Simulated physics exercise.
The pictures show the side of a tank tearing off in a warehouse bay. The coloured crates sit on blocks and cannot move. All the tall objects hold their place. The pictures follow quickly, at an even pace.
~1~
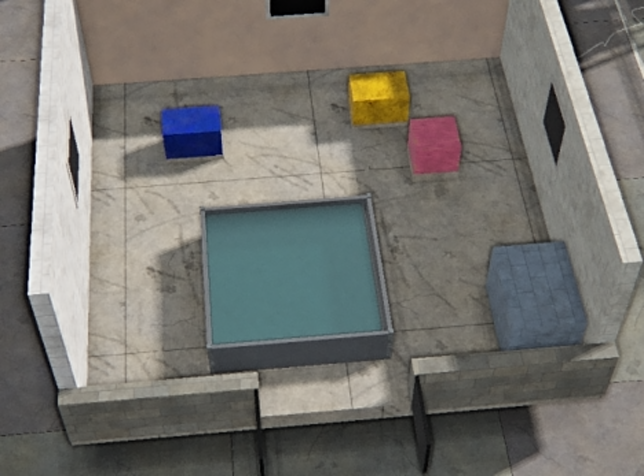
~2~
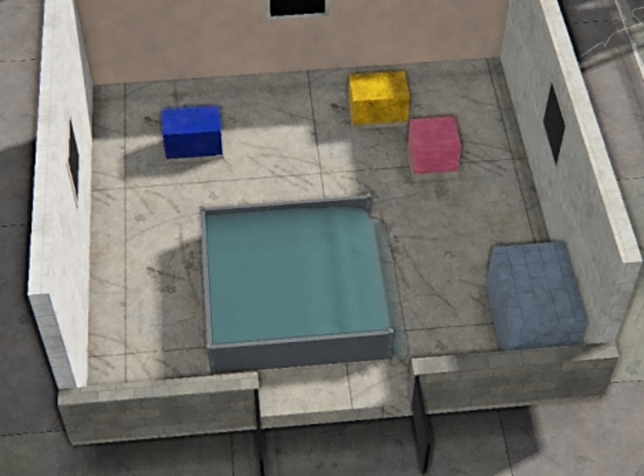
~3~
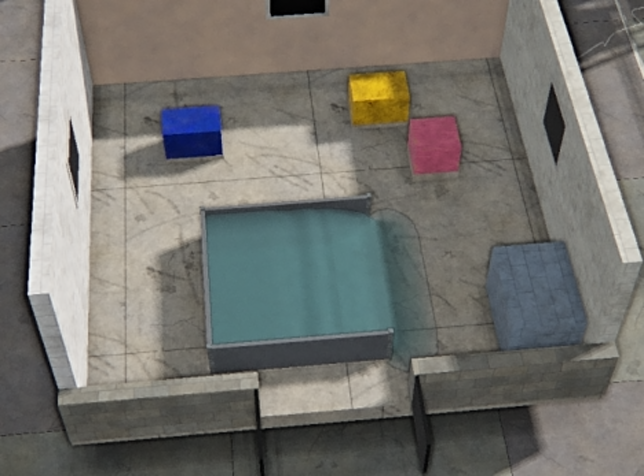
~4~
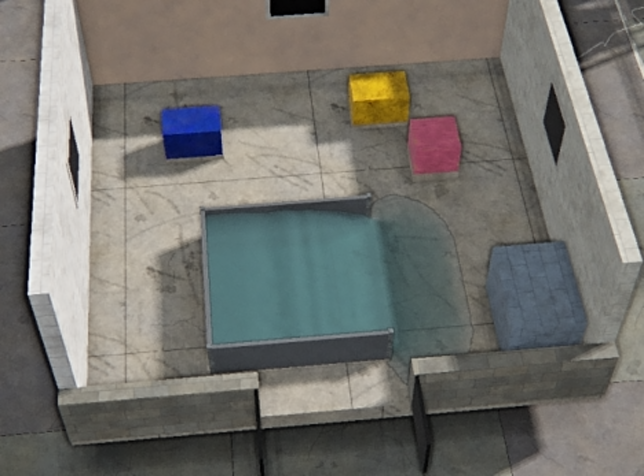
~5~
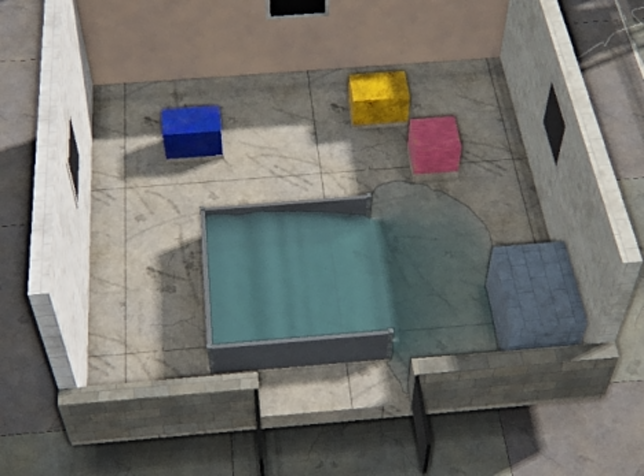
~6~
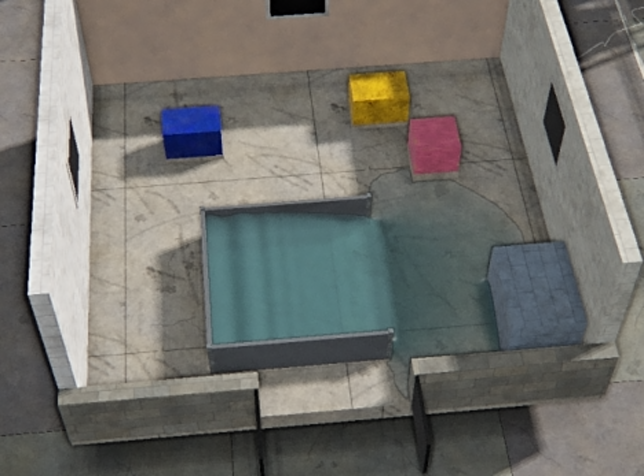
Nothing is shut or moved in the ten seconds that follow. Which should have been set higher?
In the end: The pink crate is soaked; the blue crate is soaked; the yellow crate is soaked.
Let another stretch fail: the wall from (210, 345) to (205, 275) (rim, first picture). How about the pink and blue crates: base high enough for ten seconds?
In short: The pink crate is spared; the blue crate ends up wet.
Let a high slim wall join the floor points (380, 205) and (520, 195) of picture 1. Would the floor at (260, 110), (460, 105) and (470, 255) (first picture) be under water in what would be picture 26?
In turn: Clear, awash, covered.
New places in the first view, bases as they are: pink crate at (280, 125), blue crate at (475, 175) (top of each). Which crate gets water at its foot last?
It is the one in pink.
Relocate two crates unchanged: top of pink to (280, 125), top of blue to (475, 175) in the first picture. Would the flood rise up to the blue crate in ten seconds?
Blue is soaked.
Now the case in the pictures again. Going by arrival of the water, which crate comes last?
I say the crate marked blue.
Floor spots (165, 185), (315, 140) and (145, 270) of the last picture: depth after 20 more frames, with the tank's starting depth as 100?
Roughly 0, 0 and 0 per cent, in turn.
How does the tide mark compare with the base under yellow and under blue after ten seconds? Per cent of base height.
About 190 and 220 per cent.
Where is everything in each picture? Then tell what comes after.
In the first frame, the open tank at (293, 272) is whole and still.
In the second frame, water pours out at (376, 281) and has run to (397, 358).
In the third frame, water pours out at (376, 282) and has run to (393, 214).
In the fourth frame, the front is at a hidden place, out from the gap at (376, 282).
In the fifth frame, water pours out at (376, 282) and has run to a hidden place.
In the sixth frame, water pours out at (376, 283) and has run to a hidden place.
A moment on, water covers 25 % of the floor; the pink crate water round its plinth, the blue crate not reached, the yellow crate not reached.
Next, water covers 30 % of the floor; the pink crate water round its plinth, the blue crate not reached, the yellow crate water round its plinth.
Then, water covers 45 % of the floor; the pink crate water round its plinth, the blue crate not reached, the yellow crate water round its plinth.
Later, water covers 80 % of the floor; the pink crate water round its plinth, the blue crate water round its plinth, the yellow crate water round its plinth.
In the end, water covers 100 % of the floor; the pink crate was topped, the blue crate was topped, the yellow crate was topped.
